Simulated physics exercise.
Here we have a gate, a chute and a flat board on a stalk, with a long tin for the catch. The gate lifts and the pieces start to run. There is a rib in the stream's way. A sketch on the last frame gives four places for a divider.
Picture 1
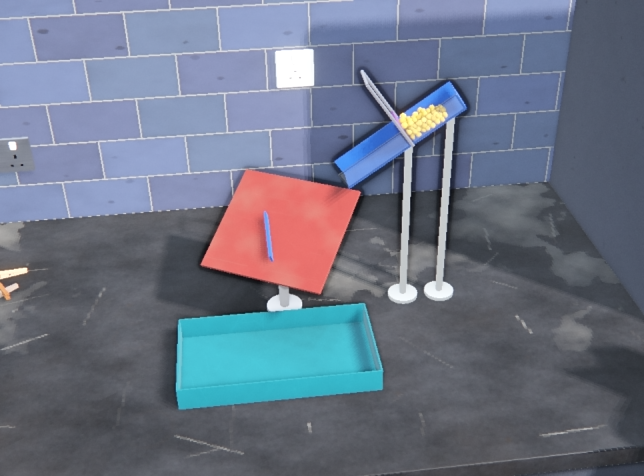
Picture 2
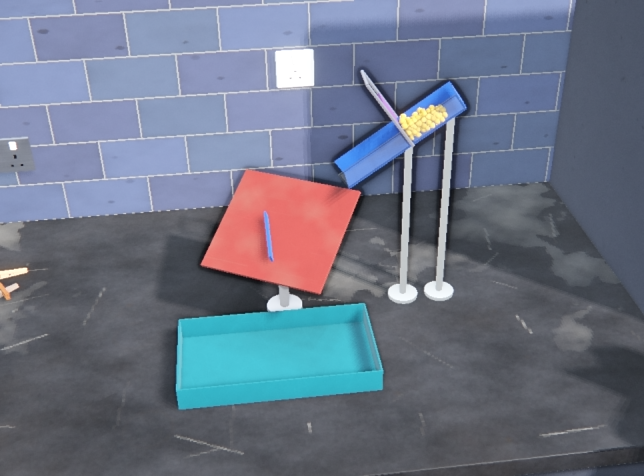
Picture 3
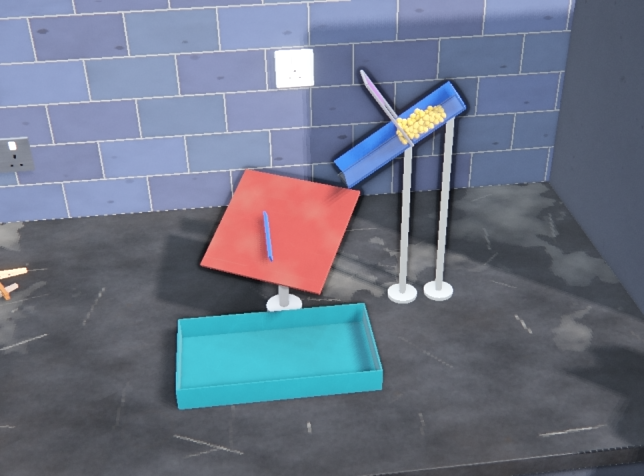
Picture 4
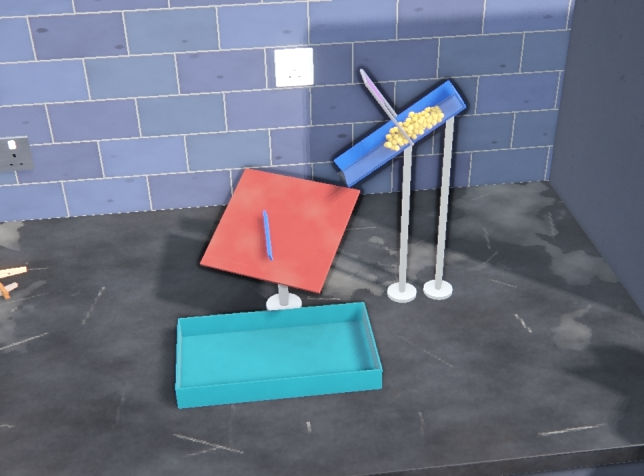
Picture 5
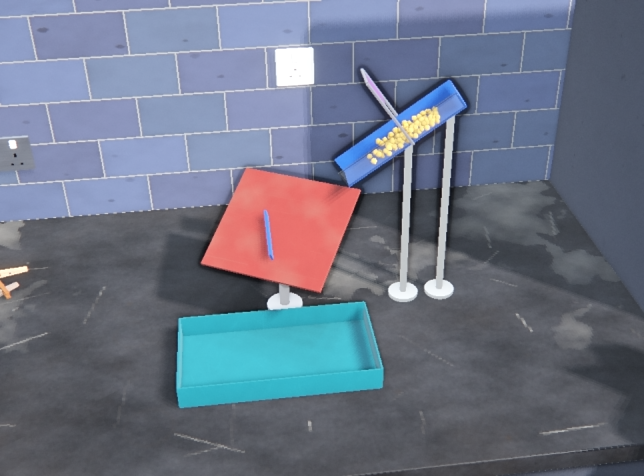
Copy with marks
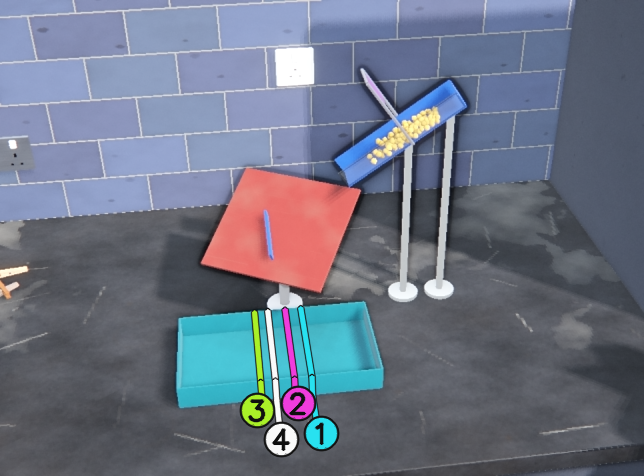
A tilted red board stood behind an empty teal tray while, above it to the right, a thin gate lifted and yellow pieces slid partway down a sloping blue chute, spreading out toward the left.
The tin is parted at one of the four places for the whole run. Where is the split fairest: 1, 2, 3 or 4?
4 is best.
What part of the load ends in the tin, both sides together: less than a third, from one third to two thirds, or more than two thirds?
About that: More than two thirds.
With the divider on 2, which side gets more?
More lands on the left.
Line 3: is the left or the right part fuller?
Right.
On the marked copy, line 1 crosses the front rim at (311, 376); line 2 crosses the front rim at (294, 377); line 3 crosses the front rim at (260, 381); line 4 crosses the front rim at (275, 379).
Choosing 1, of what is caught, all on the left of the divider, none on the right.
Choosing 2, of what is caught, nearly all on the left of the divider, a small part on the right.
Choosing 3, of what is caught, a small part on the left of the divider, nearly all on the right.
Choosing 4, of what is caught, about a third on the left of the divider, about two thirds on the right.
